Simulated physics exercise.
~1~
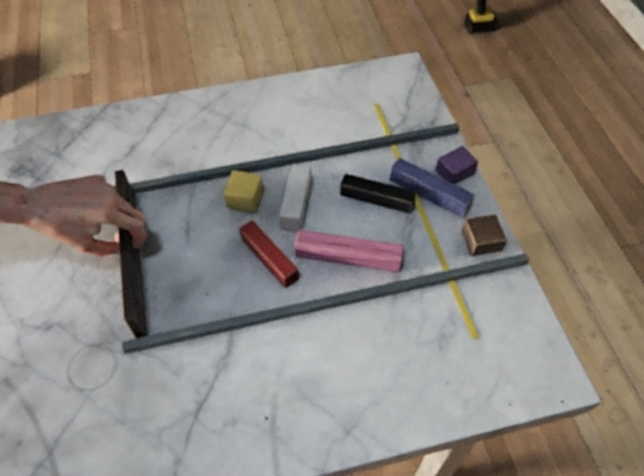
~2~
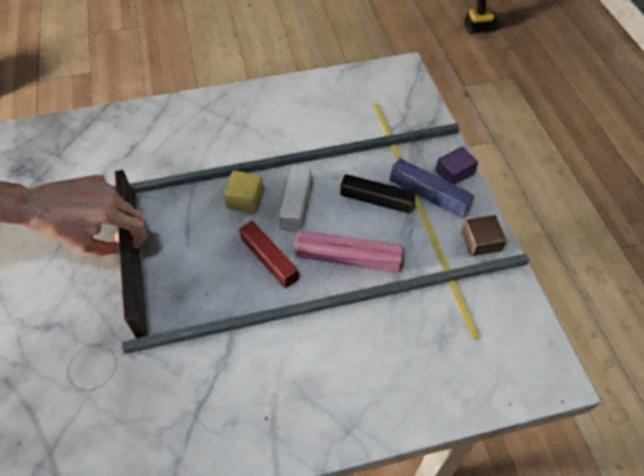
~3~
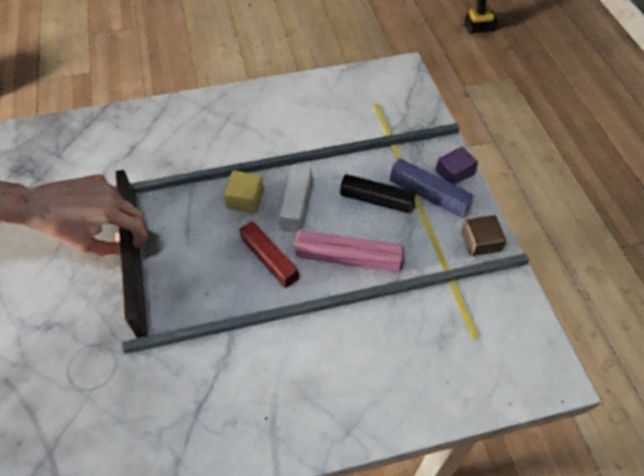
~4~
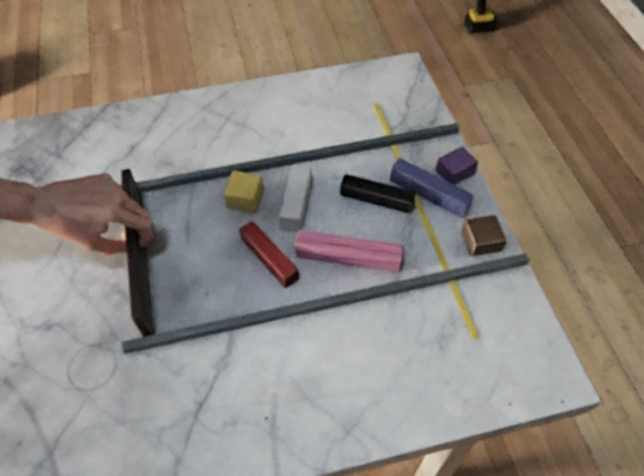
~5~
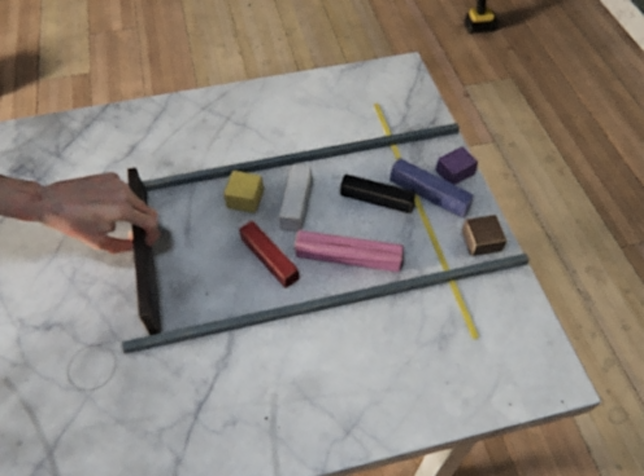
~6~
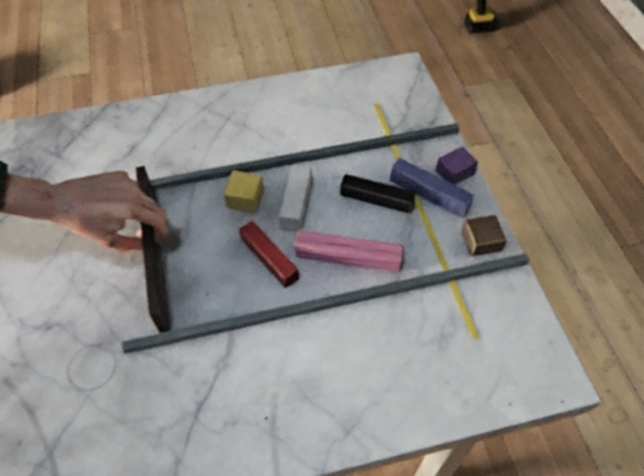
On a marble table, a hand slid a dark board a short way to the right between two rails, while the colourful blocks and sticks in front of it, some near a yellow line, stayed still.
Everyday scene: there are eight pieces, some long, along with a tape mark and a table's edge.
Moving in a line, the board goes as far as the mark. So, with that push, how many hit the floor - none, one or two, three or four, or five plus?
I'd say one or two.
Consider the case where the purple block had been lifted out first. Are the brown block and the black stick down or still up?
The brown block is gone, the black stick is still there.
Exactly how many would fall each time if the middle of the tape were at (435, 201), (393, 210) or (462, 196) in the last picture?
Those tries give 3, 0 and 6.
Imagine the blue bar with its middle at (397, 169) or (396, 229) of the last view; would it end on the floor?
Trial 1: Still up; trial 2: Still up.
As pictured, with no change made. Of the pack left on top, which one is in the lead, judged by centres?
Blue bar.
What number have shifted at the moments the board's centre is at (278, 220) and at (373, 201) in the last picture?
Counts: 4, 7.
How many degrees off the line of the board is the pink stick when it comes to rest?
Near 40 degrees.
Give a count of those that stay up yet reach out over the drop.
3 in all.
Soon after, none off yet; purple block at rest near (457, 166); brown block at rest near (484, 235); blue bar at rest near (430, 188).
In the end, the number that fall off is one or two; gone, brown block and purple block.
